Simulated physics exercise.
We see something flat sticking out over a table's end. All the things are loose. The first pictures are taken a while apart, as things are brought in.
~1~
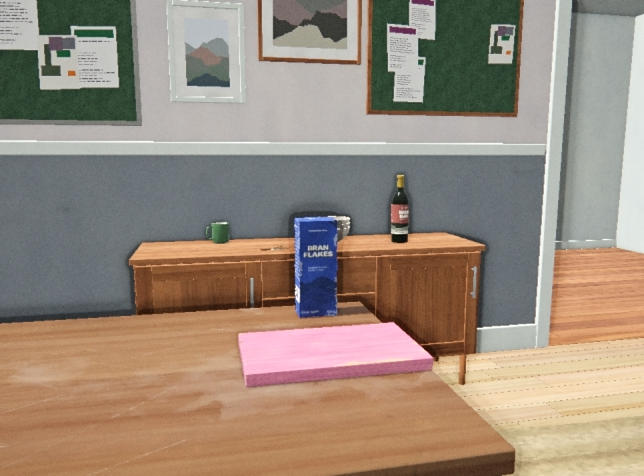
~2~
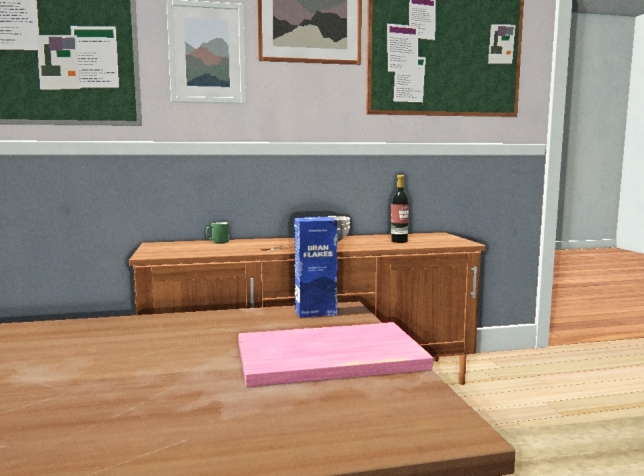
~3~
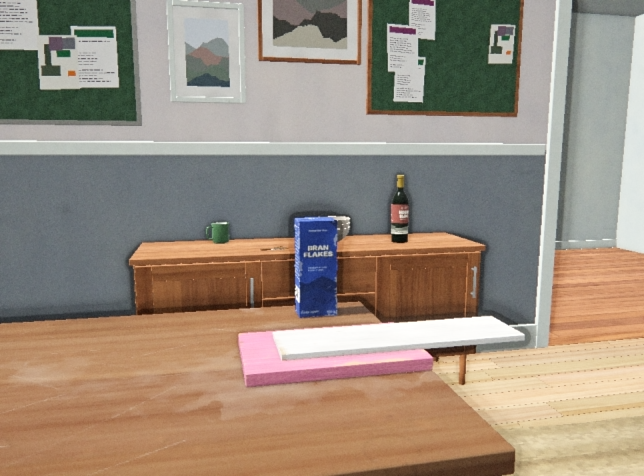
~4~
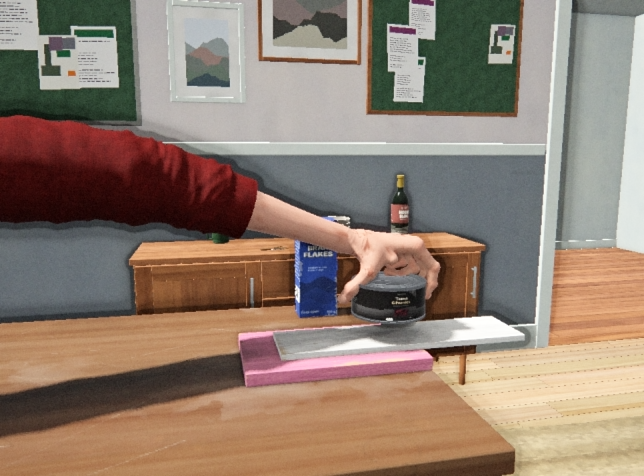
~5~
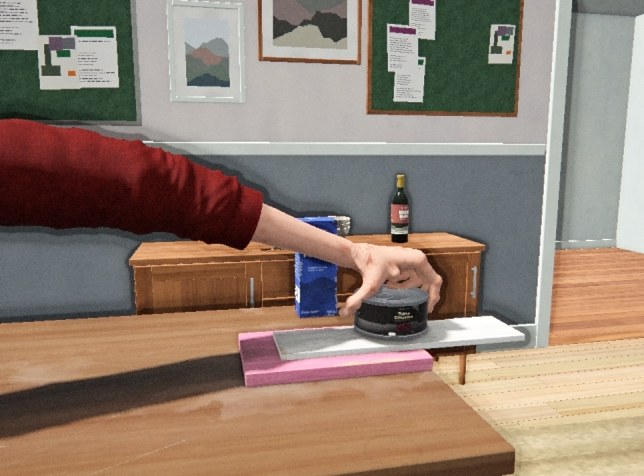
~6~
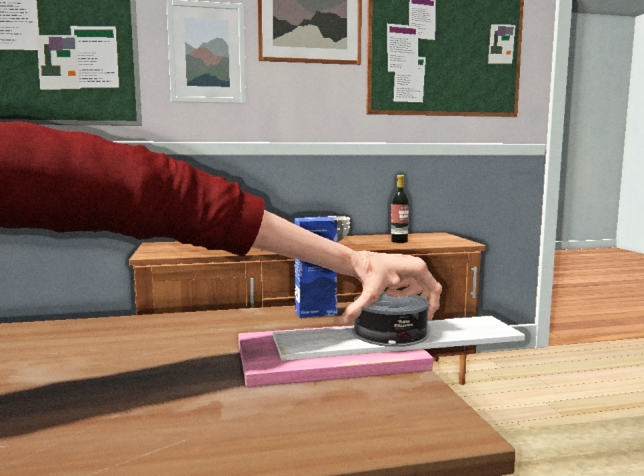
In a room with grey walls and green notice boards, a still camera looks across a wooden table toward a low cabinet holding a green mug and a dark bottle. A pink slab lies near the table's right end, with a blue bran flakes carton standing upright behind it. A white plank appears on the slab, jutting rightward, and a red-sleeved arm reaches from the left, lowers a black tub onto it and keeps hold.
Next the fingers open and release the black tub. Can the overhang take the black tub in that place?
In the end the plank keeps its balance.
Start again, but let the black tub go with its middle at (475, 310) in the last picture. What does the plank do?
Then it comes down.
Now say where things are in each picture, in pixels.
In the first frame, the last thing is not in view yet.
In the second frame, the last thing is not in view yet; blue carton (316, 267).
In the third frame, the last thing is not in view yet; pink slab (330, 351).
The fourth frame shows on its way; black tub (388, 296); white plank (398, 336).
The fifth frame shows on its way; black tub (391, 310); blue carton (316, 267).
The sixth frame shows set down, still held; black tub (391, 318); pink slab (330, 351).
Then, 0.50 s past the last view, nothing moves.
Then, 1.10 s past the last view, things are still on the move.
Then, 1.60 s past the last view, as before.
Finally, all 4 still in place. Final places as the last picture's camera would see them, black tub near (392, 318). The plank stays on the table.
